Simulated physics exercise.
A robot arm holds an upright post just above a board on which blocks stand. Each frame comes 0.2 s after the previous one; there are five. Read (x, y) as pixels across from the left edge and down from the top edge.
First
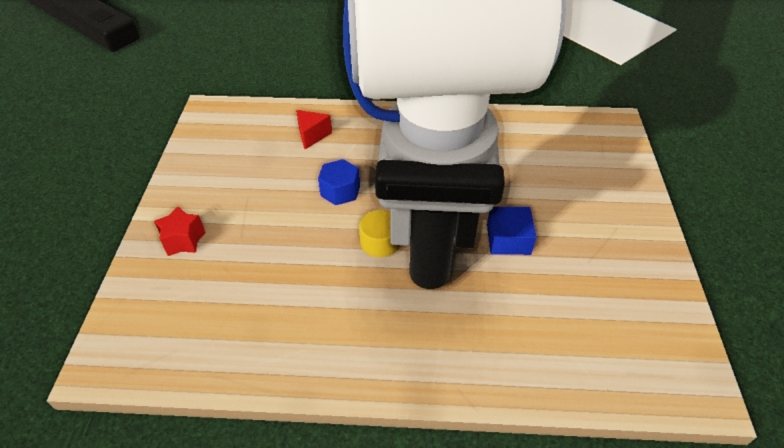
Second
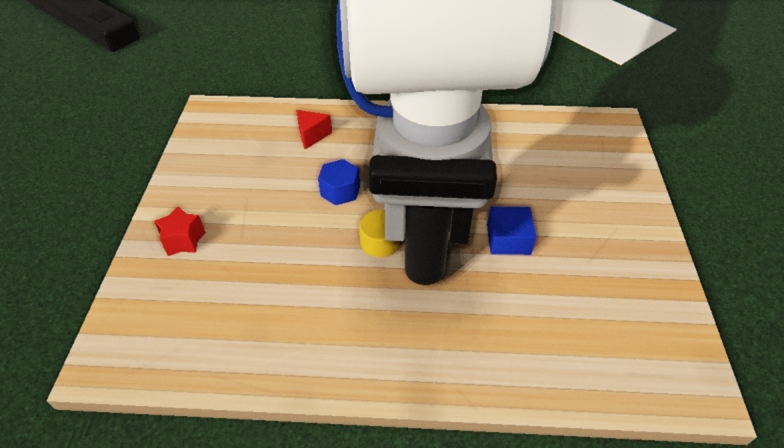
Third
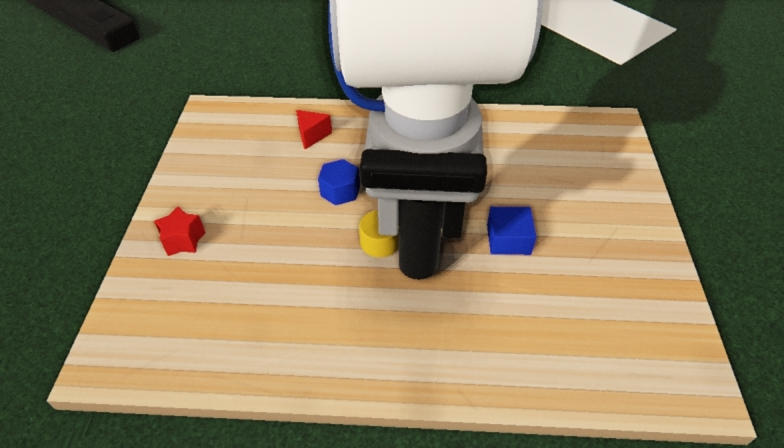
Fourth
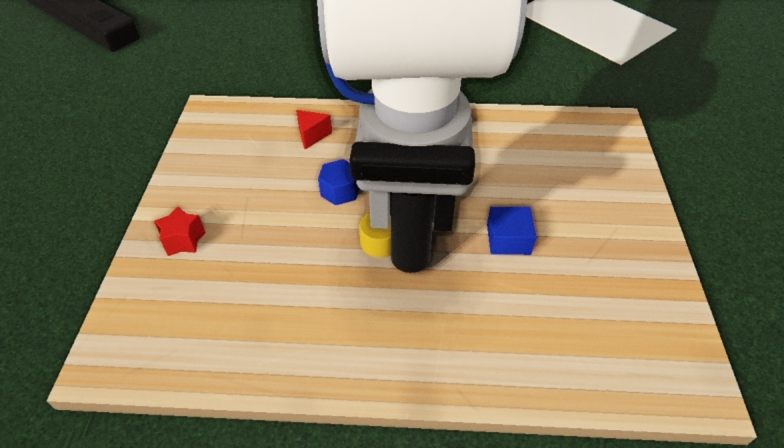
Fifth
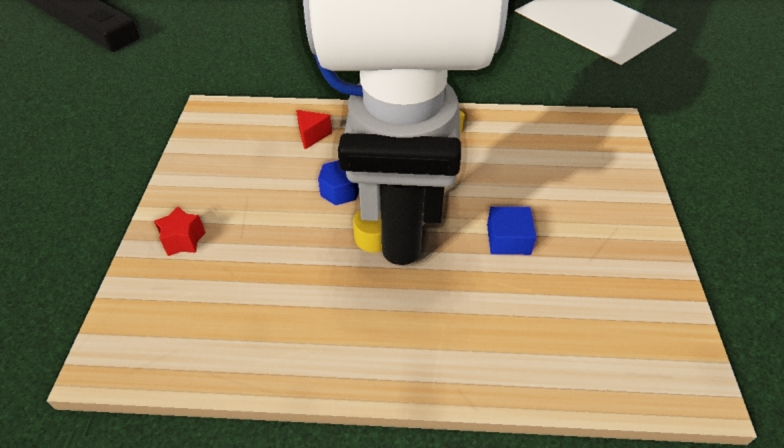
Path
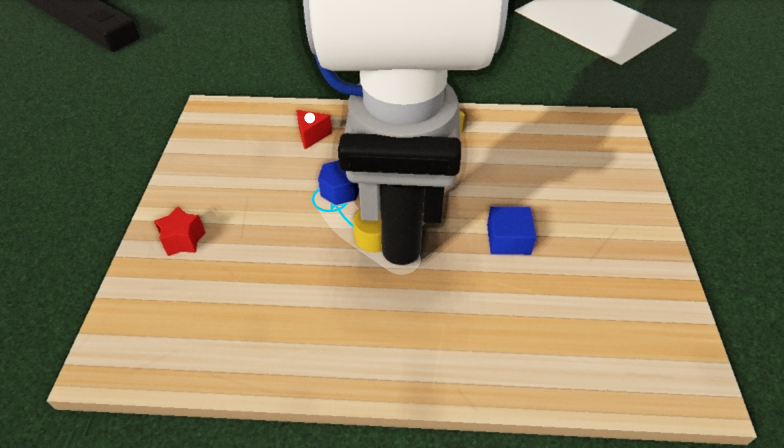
The clip opens with a robot arm holding a dark upright post over a striped wooden board, between a yellow cylinder and a blue block. The arm drifts a short way left and slightly toward the far edge, bringing the post close beside the partly hidden yellow cylinder.
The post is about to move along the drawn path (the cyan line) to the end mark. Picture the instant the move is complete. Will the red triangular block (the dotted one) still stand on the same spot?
In short: Yes.
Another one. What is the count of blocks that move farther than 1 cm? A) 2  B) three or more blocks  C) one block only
A (2)
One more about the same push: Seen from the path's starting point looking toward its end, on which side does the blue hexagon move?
Over to the right.
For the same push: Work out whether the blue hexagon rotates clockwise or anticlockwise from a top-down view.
Clockwise.
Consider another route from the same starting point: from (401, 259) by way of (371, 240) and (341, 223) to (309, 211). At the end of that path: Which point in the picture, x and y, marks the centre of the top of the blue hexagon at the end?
The spot you're after is about (329, 147) in the image.
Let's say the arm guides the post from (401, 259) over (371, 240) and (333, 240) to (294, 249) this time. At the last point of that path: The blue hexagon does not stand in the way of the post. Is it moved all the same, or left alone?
That one moves away.
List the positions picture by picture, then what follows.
In the first frame, post's lower end at (430, 273); red triangular block at (310, 118); blue hexagon at (338, 172); yellow cylinder at (380, 224).
In the second frame, post at (425, 269); blocks still.
In the third frame, post at (418, 264); blocks still.
In the fourth frame, post at (411, 258); blocks still.
In the fifth frame, post at (401, 250); red triangular block at (310, 118); blue hexagon at (338, 172); yellow cylinder partly hidden.
Drawn move, from (401, 259) over (373, 240) and (347, 221) to (331, 198); the dot is on the red triangular block.
What follows on the original path. One third of the way, post at (371, 230); yellow cylinder at (348, 199).
Two thirds of the way, post at (346, 211); blue hexagon at (329, 155), turned 35° clockwise; yellow cylinder at (323, 181).
At the end, post at (330, 189); red triangular block still; blue hexagon at (329, 147), turned 50° clockwise; yellow cylinder at (300, 166).
